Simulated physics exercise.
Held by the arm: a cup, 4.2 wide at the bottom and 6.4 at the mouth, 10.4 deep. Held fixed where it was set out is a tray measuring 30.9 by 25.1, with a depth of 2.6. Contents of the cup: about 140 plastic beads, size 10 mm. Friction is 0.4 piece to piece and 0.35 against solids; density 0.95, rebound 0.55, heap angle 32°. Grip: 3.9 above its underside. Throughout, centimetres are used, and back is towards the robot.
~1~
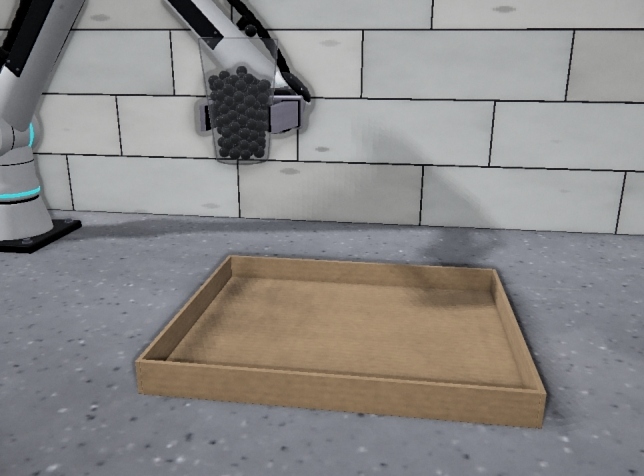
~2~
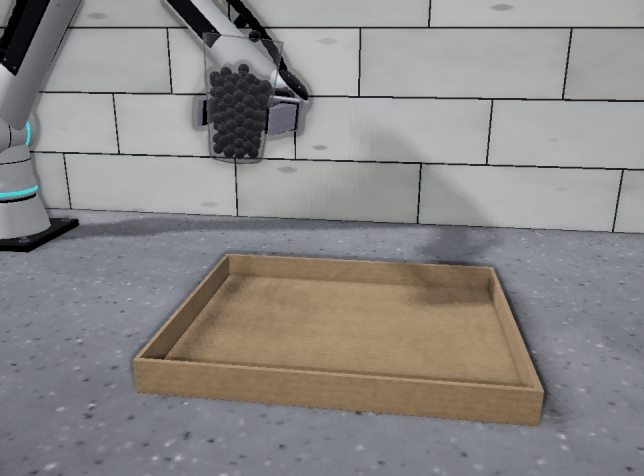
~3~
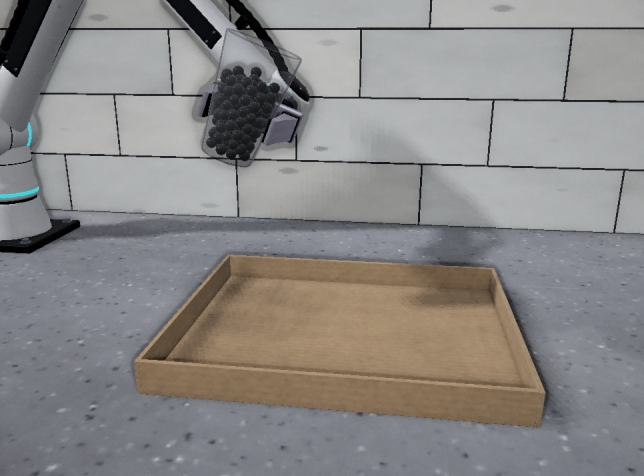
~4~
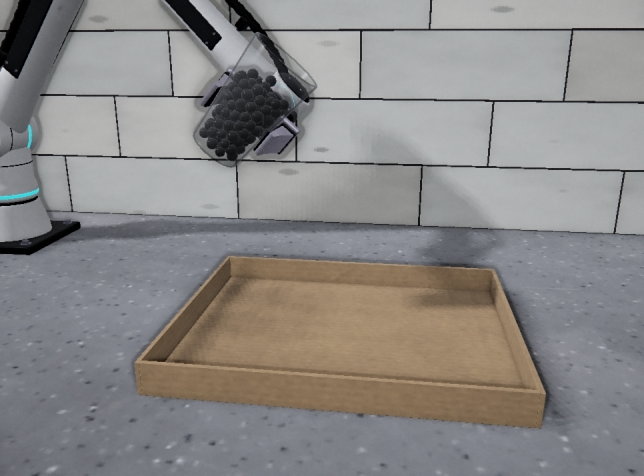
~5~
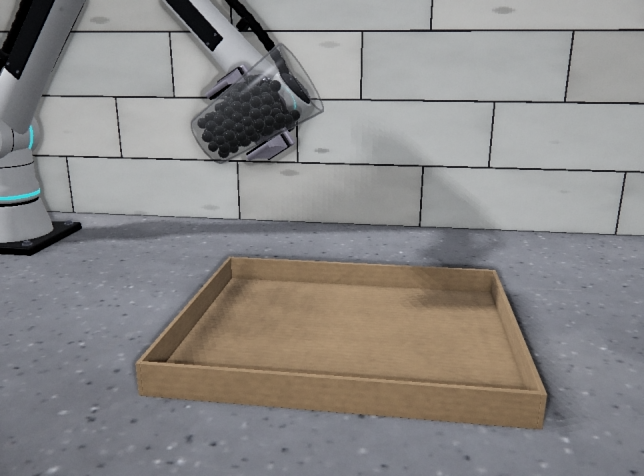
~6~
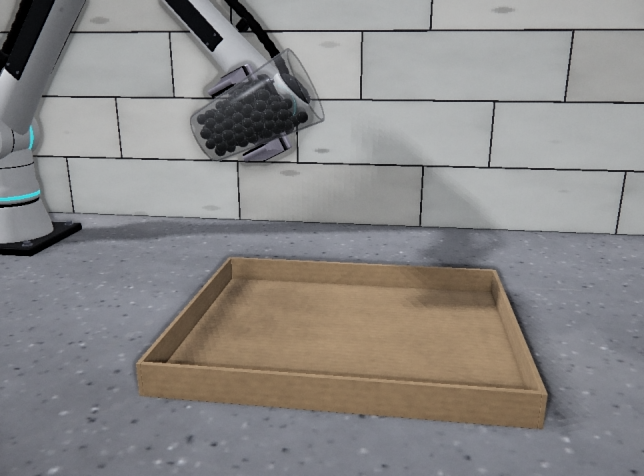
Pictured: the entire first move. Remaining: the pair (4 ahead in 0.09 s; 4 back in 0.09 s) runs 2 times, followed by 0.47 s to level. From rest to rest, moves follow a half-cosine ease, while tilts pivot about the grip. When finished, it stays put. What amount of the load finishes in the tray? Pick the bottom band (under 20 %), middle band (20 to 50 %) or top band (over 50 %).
Middle band.
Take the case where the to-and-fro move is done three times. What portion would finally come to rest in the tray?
About 35 per cent, then.
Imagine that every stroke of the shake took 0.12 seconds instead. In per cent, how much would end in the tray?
Around 20 percent.
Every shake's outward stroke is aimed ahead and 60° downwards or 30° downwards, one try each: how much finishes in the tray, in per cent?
Some 5 and 10 per cent.
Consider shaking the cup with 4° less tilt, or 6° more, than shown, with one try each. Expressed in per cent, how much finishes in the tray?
First try near 20 %, second near 45 %.
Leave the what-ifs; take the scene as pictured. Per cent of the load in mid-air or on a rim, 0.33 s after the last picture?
Logged share: Close to 10 per cent.
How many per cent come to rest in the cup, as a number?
Around 65 in a hundred.
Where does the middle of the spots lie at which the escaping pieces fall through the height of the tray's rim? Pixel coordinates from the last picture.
They come down centred close to (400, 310).
Then, 0.33 s after the last picture, tilted 63° forward, highest piece 24 above the table; 109 in the cup, 19 in the tray, 15 in flight or on a rim.
Then, 0.66 s after the last picture, tilted 17° forward, highest piece 26 above the table; 93 in the cup, 40 in the tray, 5 on the table or floor, 5 in flight or on a rim.
Then, 1.03 s after the last picture, level, highest piece 24 above the table; 93 in the cup, 45 in the tray, 5 on the table or floor.
Then, 2.08 s after the last picture, level, highest piece 24 above the table; 93 in the cup, 45 in the tray, 5 on the table or floor.
Final count, 93 in the cup, 45 in the tray, 5 on the table or floor. That is 31 % in the tray.
